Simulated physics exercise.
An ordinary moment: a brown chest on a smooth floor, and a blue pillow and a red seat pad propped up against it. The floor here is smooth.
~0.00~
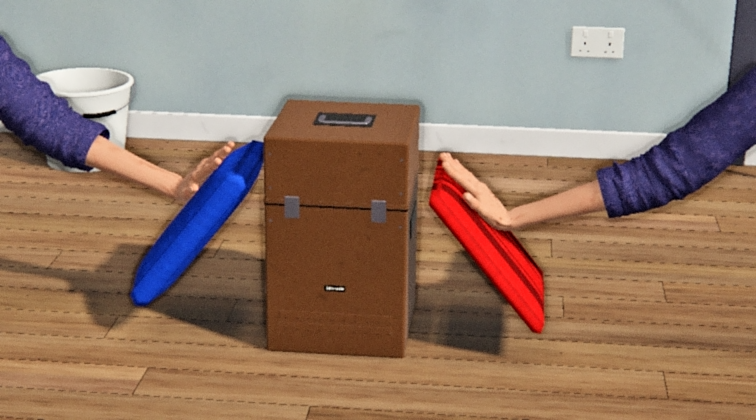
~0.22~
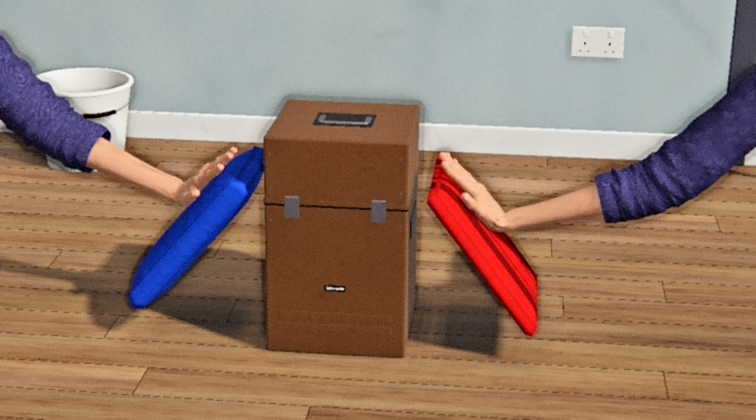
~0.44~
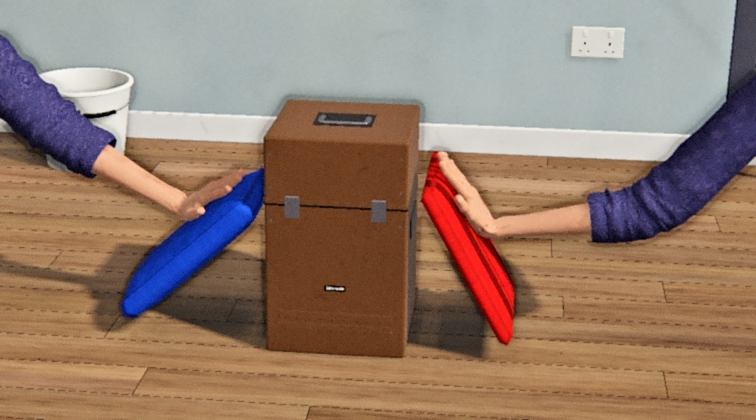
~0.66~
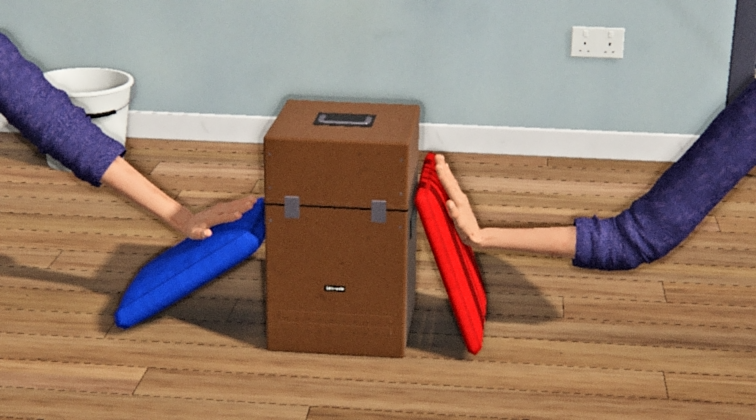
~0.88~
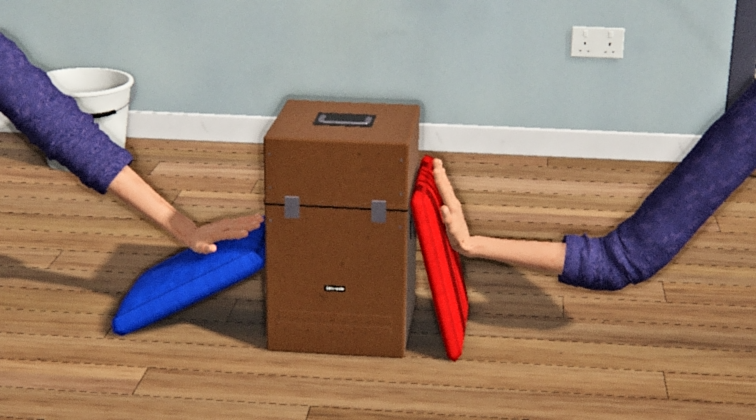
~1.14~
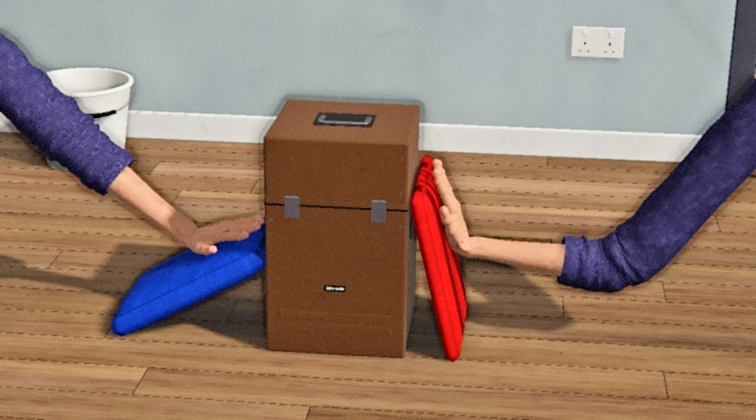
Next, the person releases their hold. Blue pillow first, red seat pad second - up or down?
Blue pillow down, red seat pad up.
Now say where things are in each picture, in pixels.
Pillow foot (139, 301), head (238, 181); seat pad foot (538, 329), head (434, 201), in the first picture.
Pillow foot (136, 304); seat pad foot (530, 331), in the second picture.
Pillow foot (128, 313); seat pad foot (505, 340), in the third picture.
Pillow foot (121, 323); seat pad foot (474, 350), in the fourth picture.
Pillow foot (117, 329); seat pad foot (454, 356), in the fifth picture.
Pillow foot (117, 330), head (259, 262), at a low slant; seat pad foot (452, 357), head (417, 202), almost upright, in the sixth picture.
After 1.42 s, pillow flat on the floor near (189, 303); seat pad leaning near (439, 257).
After 1.66 s, pillow flat on the floor near (192, 302); seat pad leaning near (438, 257).
At rest, pillow flat on the floor near (192, 302); seat pad leaning near (439, 257). The blue pillow slumps to the floor and the red seat pad remains propped up.
